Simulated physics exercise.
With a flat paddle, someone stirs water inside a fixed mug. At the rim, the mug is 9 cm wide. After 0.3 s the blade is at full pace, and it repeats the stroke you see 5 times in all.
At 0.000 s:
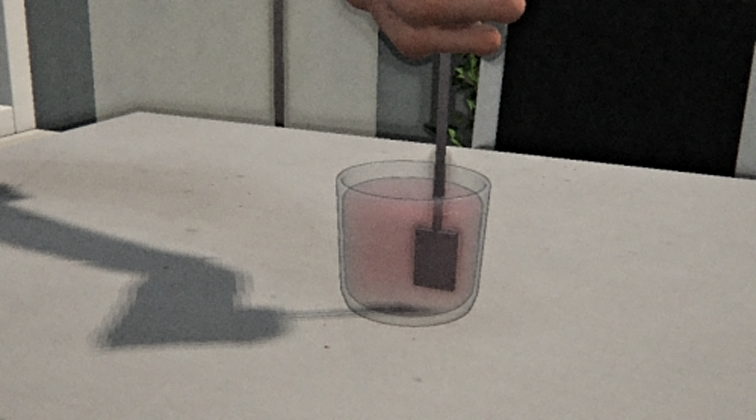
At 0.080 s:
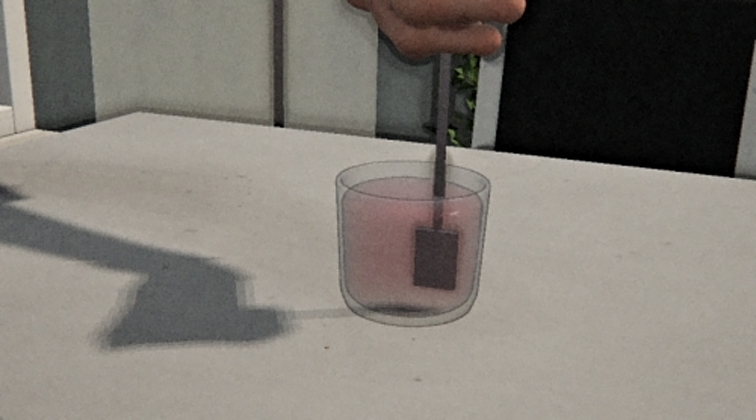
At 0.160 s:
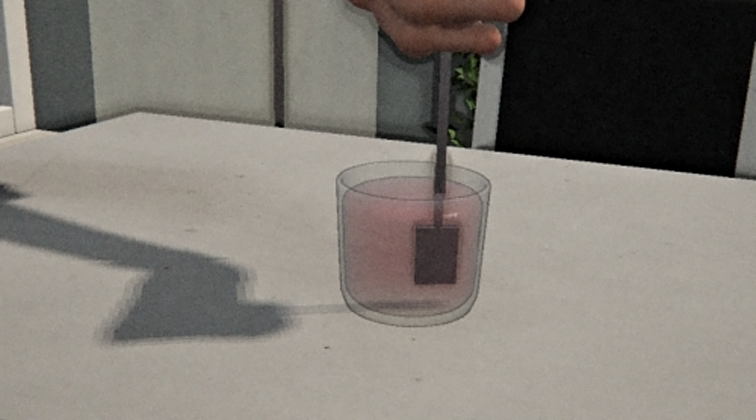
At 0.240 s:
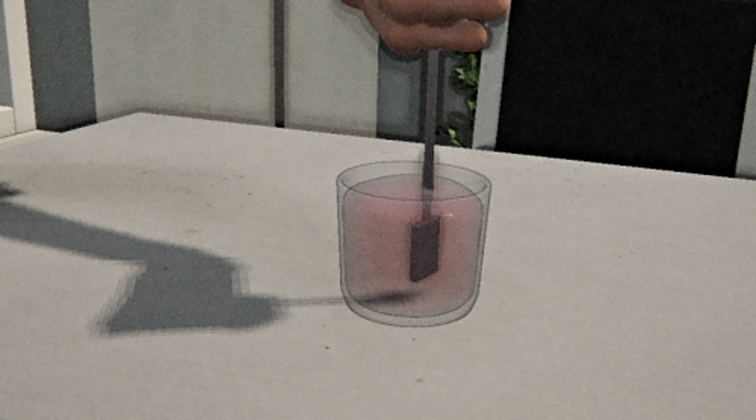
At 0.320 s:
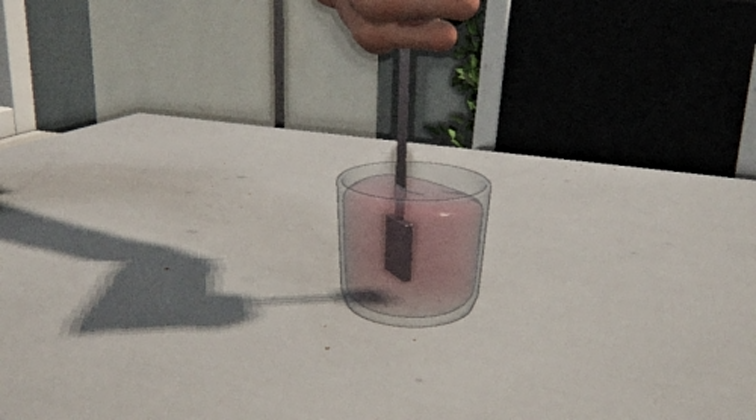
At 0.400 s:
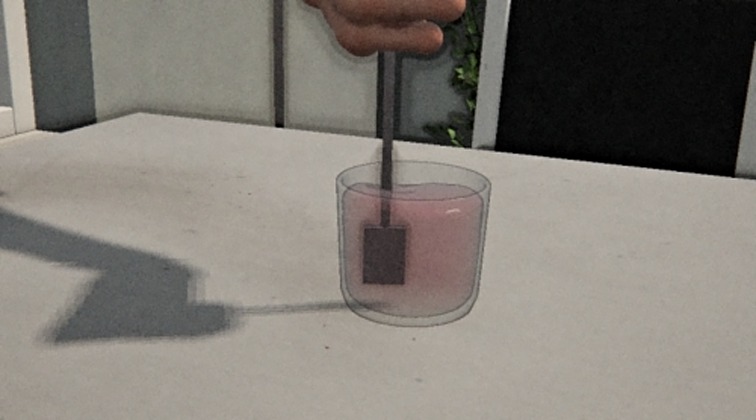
A clear mug of translucent pink liquid stands on a pale tabletop, seen from slightly above by a still camera, with grey panels, a dark panel and some green leaves behind. A hand at the top holds a dark, thin stem with a flat paddle in the liquid, and a shadow lies at left. The paddle barely moves at first, then sweeps left, turning on its way, as the liquid's surface ripples.
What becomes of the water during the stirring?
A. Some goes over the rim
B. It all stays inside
(B) It all stays inside.
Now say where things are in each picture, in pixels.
In the first picture, the stem is at (444, 85); surface from (348, 187) to (481, 204); the rim runs from (345, 174) to (486, 192).
In the second picture, the stem is at (444, 85); surface from (348, 187) to (481, 205).
In the third picture, the stem is at (445, 83); surface from (348, 187) to (481, 206).
In the fourth picture, the stem is at (432, 80); surface from (348, 186) to (482, 207).
In the fifth picture, the stem is at (404, 79); surface from (348, 183) to (482, 205).
In the sixth picture, the stem is at (389, 82); surface from (349, 184) to (480, 203).
By 0.94 s 0 ml is over the rim.
By 1.49 s 0 ml is over the rim.
By 2.04 s 0 ml is over the rim.
By 2.58 s 0 ml is over the rim.
At rest 0 ml is over the rim.
